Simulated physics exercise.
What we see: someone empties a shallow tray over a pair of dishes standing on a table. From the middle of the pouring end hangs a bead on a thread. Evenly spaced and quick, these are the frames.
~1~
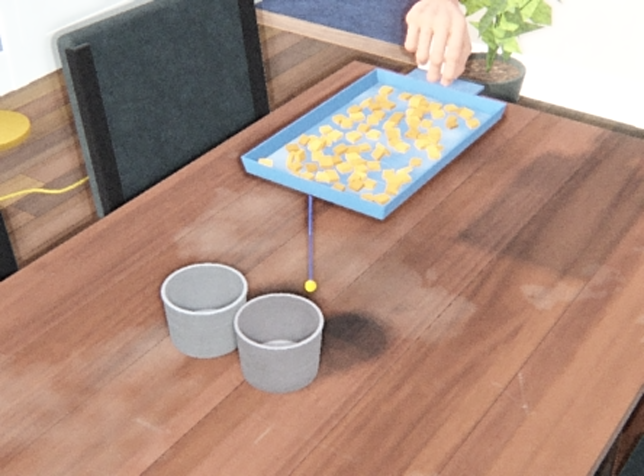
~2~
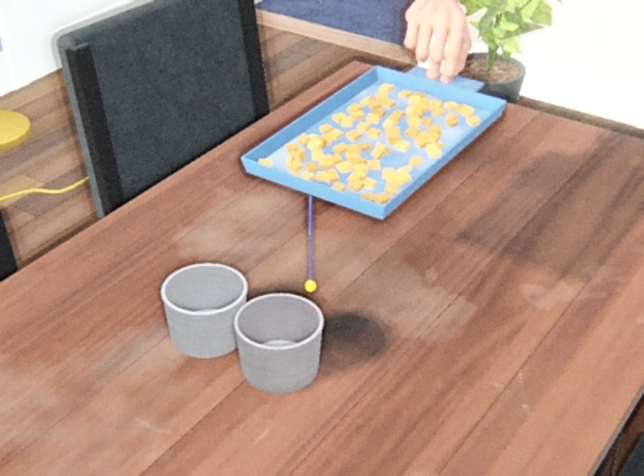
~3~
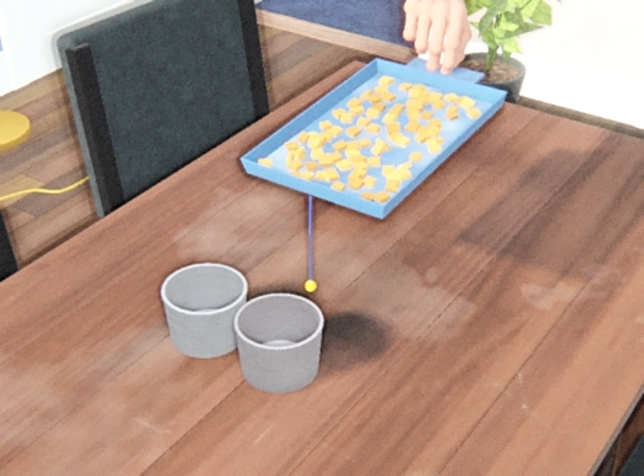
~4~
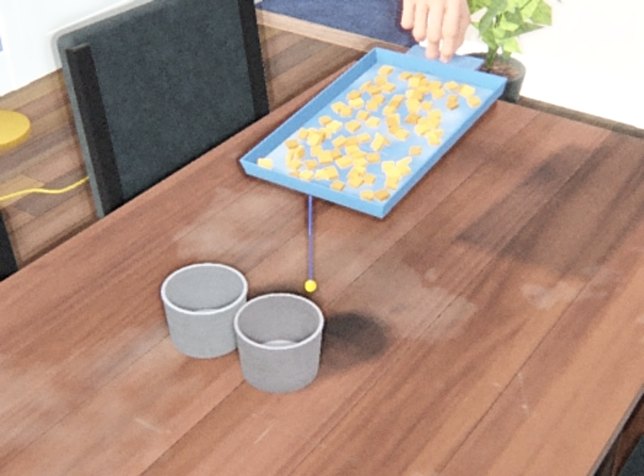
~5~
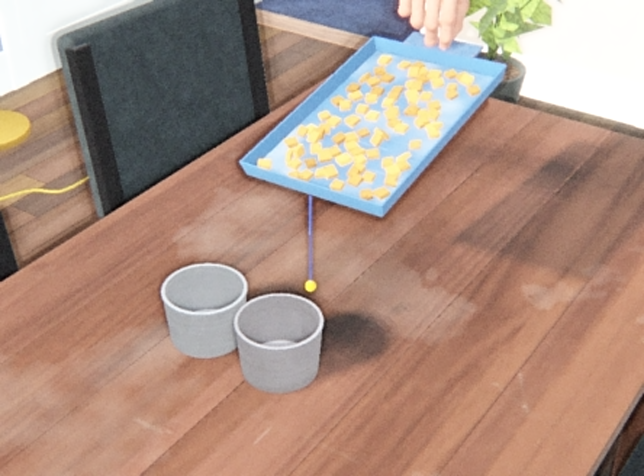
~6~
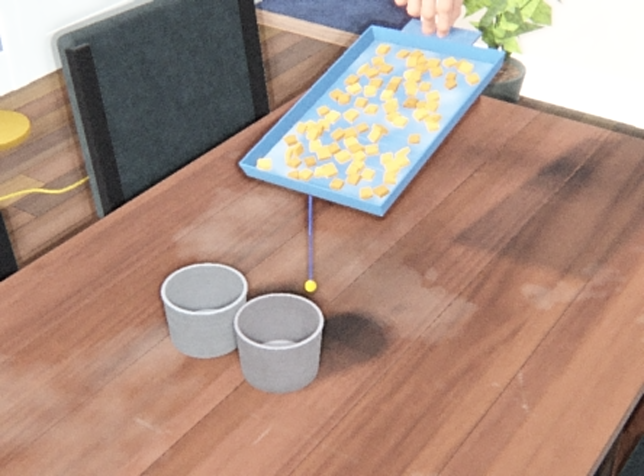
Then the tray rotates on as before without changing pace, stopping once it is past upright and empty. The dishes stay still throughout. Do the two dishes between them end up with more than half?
The bulk is caught.
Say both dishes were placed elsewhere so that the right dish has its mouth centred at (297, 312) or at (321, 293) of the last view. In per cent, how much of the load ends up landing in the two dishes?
First placement: 60 per cent; second placement: 10 per cent.
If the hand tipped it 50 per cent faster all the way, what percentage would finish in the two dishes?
It would be some 60 in a hundred.
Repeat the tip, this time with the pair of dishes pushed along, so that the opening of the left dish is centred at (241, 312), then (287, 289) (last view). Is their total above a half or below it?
Catch, run one: Past the halfway mark; run two: Below the halfway mark.
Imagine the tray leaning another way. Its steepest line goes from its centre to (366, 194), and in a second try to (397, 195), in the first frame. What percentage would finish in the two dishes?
That comes to 10 per cent the first time and 0 per cent the second.
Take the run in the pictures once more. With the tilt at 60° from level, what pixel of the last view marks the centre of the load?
Roughly at (307, 143).
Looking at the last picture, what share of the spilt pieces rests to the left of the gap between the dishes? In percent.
Roughly 20 in a hundred.
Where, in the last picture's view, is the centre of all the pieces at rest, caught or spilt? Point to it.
Around (260, 361).
Just after the last frame, tray tipped steeply; every one on the tray.
A moment on, tray tipped right over; almost all on the tray; just a few in the right dish; just a few in the left dish; just a few outside both; about a tenth in the air.
Further on, tray tipped past a quarter turn; roughly half in the right dish; roughly a quarter in the left dish; roughly a quarter outside both.
When it is over, tray tipped past a quarter turn; roughly half in the right dish; roughly a quarter in the left dish; roughly a quarter outside both.
